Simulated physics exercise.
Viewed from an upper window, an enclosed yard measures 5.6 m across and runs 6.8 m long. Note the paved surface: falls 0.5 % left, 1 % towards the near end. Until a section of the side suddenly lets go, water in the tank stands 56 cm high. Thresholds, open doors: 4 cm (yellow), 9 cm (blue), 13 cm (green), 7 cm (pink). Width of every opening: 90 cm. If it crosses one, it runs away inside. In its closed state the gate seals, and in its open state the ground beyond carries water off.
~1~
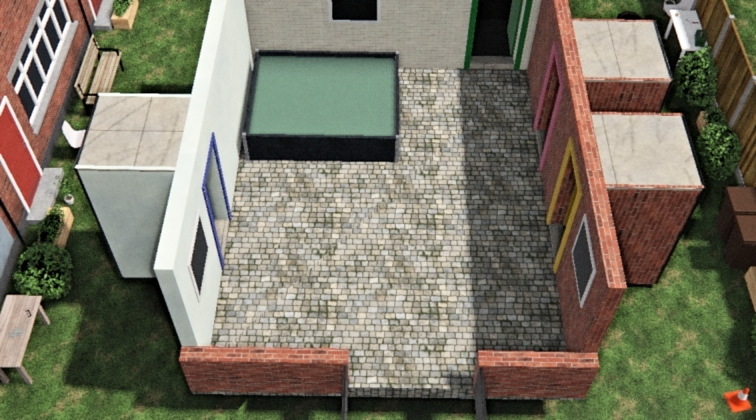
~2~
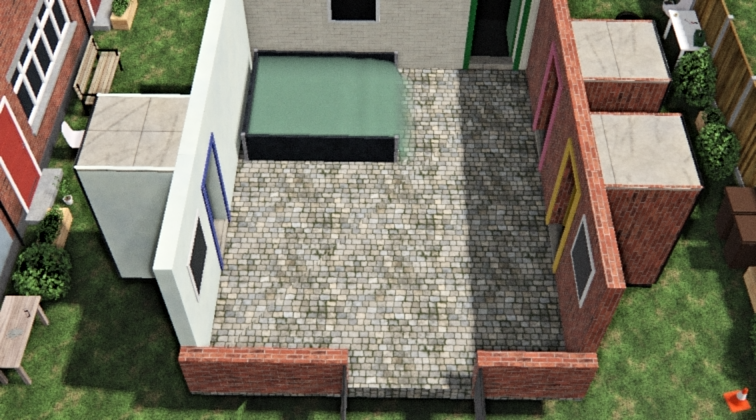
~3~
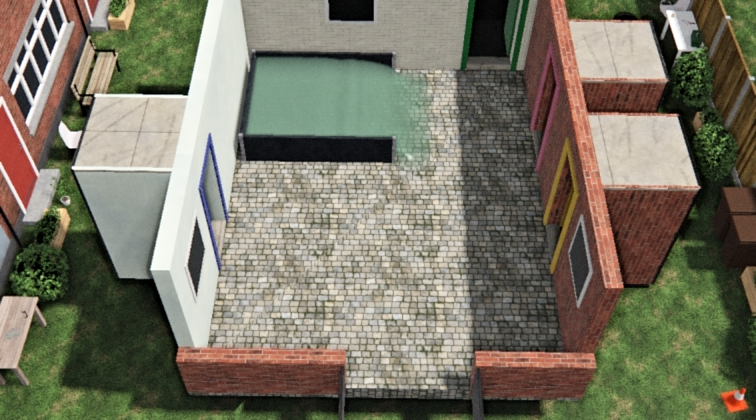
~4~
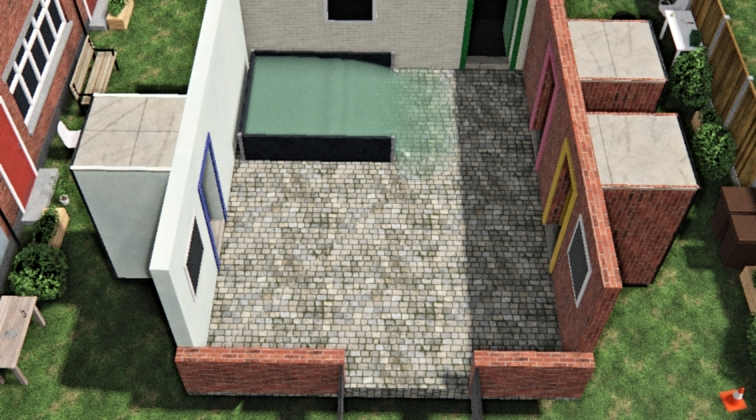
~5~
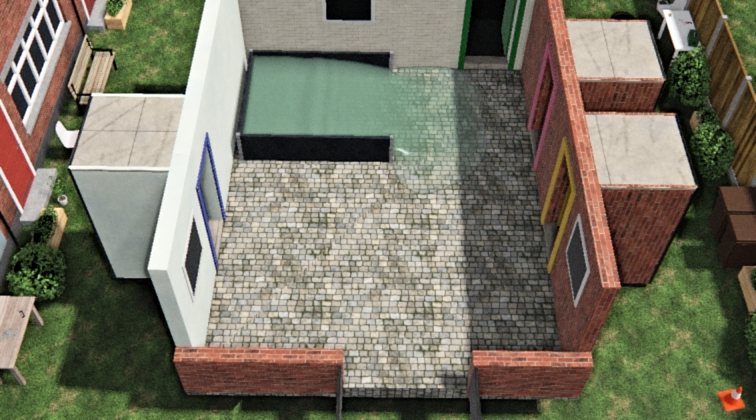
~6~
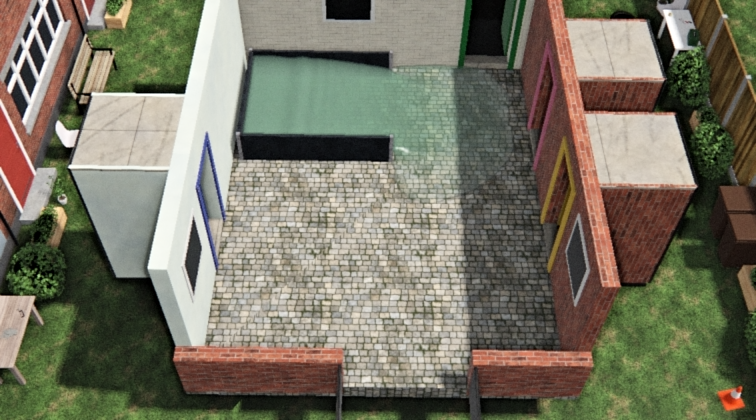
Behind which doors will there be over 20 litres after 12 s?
One by one: The yellow door lets the inflow top the limit. The blue door holds the inflow within the limit. The green door lets the inflow top the limit. The pink door lets the inflow top the limit.
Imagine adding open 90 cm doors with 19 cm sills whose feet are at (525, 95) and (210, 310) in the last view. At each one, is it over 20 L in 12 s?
In turn: Beyond it, short of it.
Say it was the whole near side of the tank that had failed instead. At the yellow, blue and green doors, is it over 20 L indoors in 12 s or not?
Then yellow exceeds it, blue exceeds it, green does not exceed it.
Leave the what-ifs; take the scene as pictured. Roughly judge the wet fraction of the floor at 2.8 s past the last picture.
Roughly 45 % of the floor.
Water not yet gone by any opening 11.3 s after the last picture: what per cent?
About 60 per cent.
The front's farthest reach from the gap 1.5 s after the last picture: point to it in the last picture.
That's around (553, 294) in the last picture.
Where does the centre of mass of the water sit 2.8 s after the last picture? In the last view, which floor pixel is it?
Around (431, 139) in the last picture.
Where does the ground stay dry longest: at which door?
Result: Blue door.
Then, 0.7 s after the last picture water covers 30 % of the floor and is deepest (35 cm) near (522, 75); yellow door not reached, blue door not reached, green door 11 cm at the sill, 0 L in, pink door 12 cm at the sill, 42 L in.
Then, 1.5 s after the last picture water covers 35 % of the floor and is deepest (37 cm) near (513, 74); yellow door 9 cm at the sill, 1 L in, blue door not reached, green door 26 cm at the sill, 14 L in, pink door 28 cm at the sill, 150 L in.
Then, 2.8 s after the last picture water covers 45 % of the floor and is deepest (28 cm) near (534, 162); yellow door 11 cm at the sill, 25 L in, blue door not reached, green door 28 cm at the sill, 121 L in, pink door 23 cm at the sill, 327 L in.
Then, 6.3 s after the last picture water covers 75 % of the floor and is deepest (18 cm) near (202, 370); yellow door 6 cm at the sill, 63 L in, blue door not reached, green door 7 cm at the sill, 173 L in, pink door 9 cm at the sill, 444 L in.
Then, 11.3 s after the last picture water covers 100 % of the floor and is deepest (12 cm) near (202, 370); yellow door 4 cm at the sill, 68 L in, blue door 5 cm at the sill, 0 L in, green door 2 cm at the sill, 173 L in, pink door 3 cm at the sill, 447 L in.
